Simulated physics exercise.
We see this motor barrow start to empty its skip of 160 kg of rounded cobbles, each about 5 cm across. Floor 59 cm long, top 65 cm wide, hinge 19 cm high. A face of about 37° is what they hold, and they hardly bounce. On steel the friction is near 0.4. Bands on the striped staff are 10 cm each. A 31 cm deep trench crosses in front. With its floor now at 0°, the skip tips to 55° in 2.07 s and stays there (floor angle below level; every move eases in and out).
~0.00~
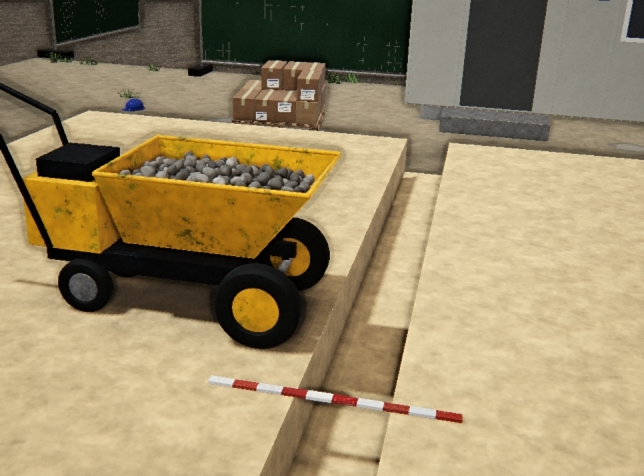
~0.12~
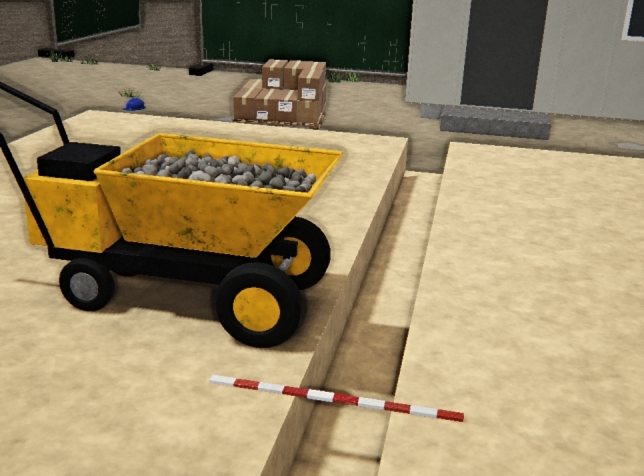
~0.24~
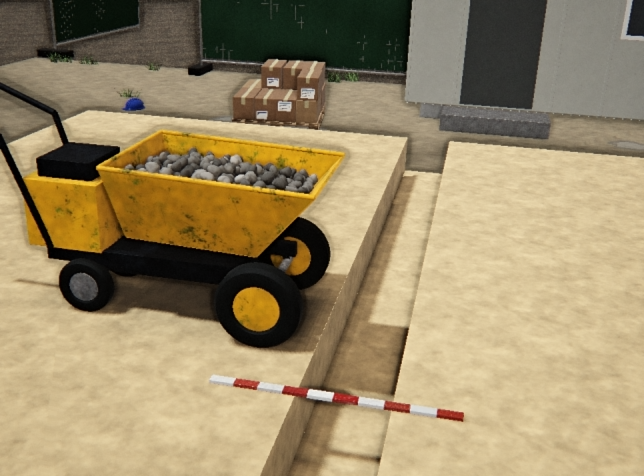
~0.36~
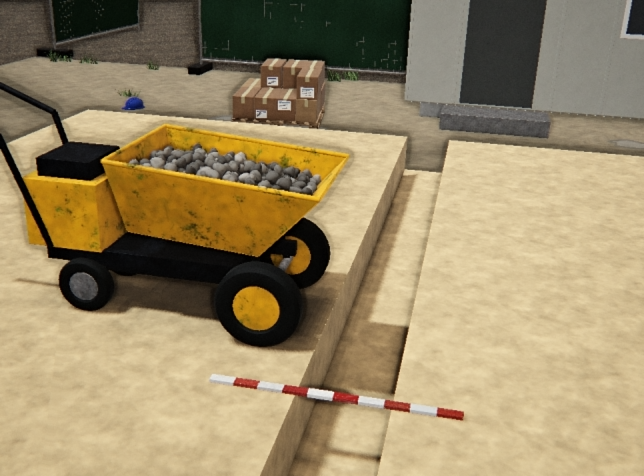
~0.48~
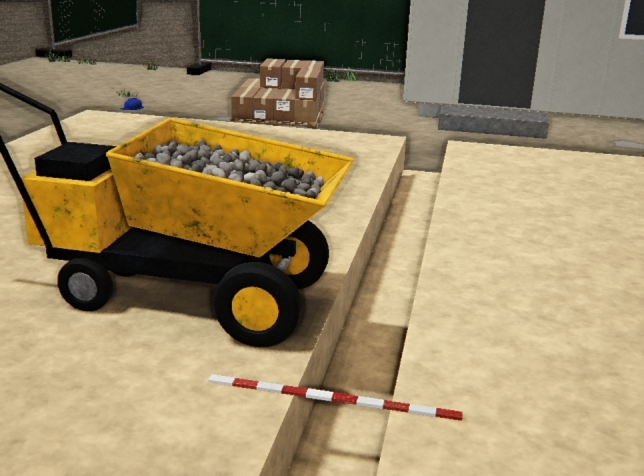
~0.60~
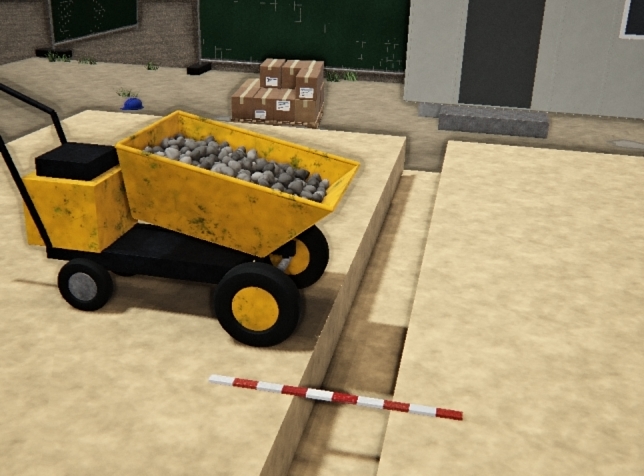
The yellow skip of grey stones tilts slightly down to the right beside a trench.
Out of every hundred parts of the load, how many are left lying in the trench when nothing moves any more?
Around 22 in every hundred.
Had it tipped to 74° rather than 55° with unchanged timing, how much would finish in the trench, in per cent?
Some 30% would finish there.
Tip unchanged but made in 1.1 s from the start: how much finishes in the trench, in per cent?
In that case some 15 per cent.
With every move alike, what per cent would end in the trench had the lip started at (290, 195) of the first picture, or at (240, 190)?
Result: Close to 30 then close to 50 per cent.
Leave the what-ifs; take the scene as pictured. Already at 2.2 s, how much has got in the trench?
Something like 0 in a hundred.
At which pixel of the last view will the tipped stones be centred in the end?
Around (427, 334).
After 1.5 s the floor is at 46°; 100 % in the skip; the foremost stones are at (381, 252).
After 2.2 s the floor is at 55°; 85 % in the skip, 2 % in the trench, 13 % past the trench; the foremost stones are at (478, 352).
After 2.5 s the floor is at 55°; 70 % in the skip, 3 % in the trench, 28 % past the trench; the foremost stones are at (541, 364).
After 4.5 s the floor is at 55°; 45 % in the skip, 22 % in the trench, 33 % past the trench; the foremost stones are at (597, 367).
